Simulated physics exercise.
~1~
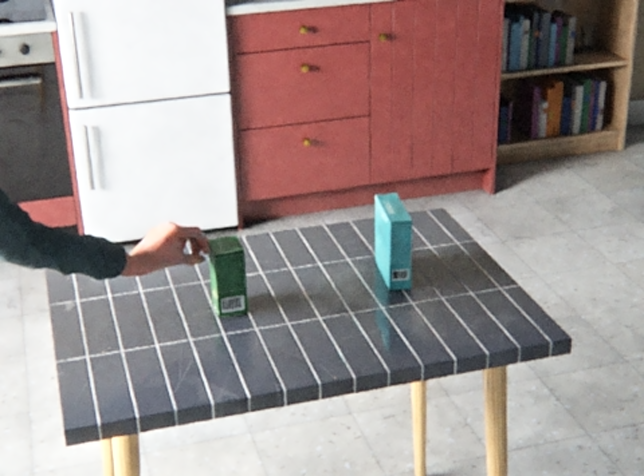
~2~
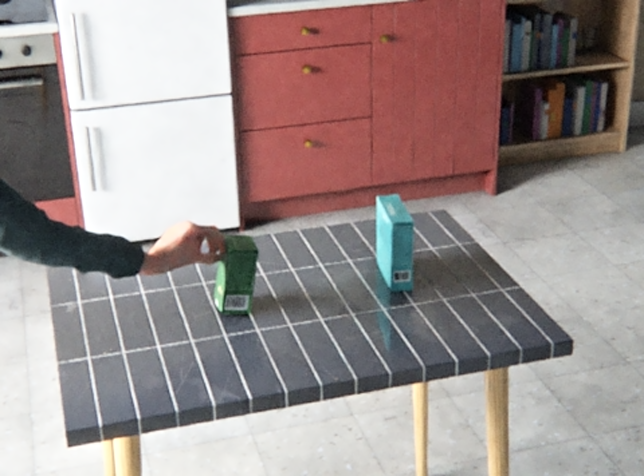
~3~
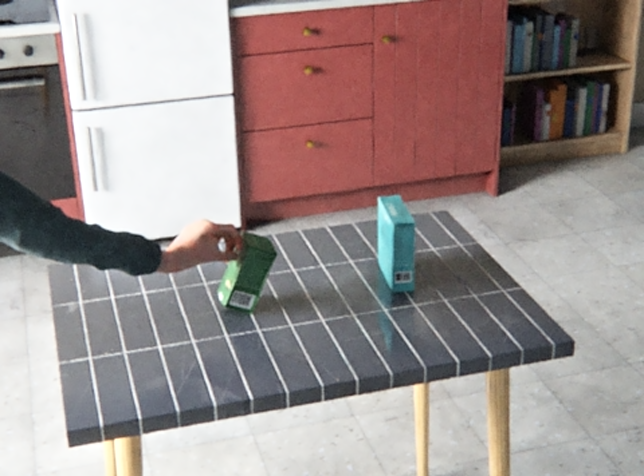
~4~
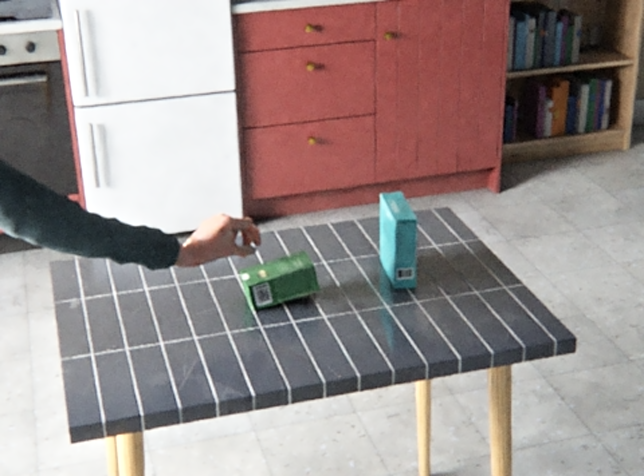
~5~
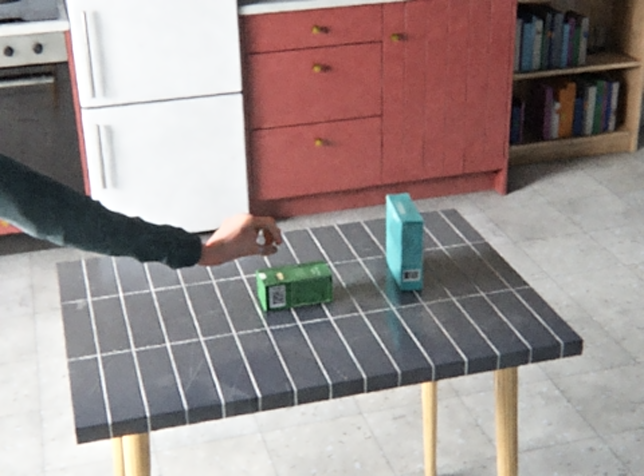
The video shows a hand reaching from the left and pushing the top of an upright green carton on a dark tiled table. The carton leans right and topples onto its side, ending lying near a turquoise packet that stays standing, with the hand hovering just above.
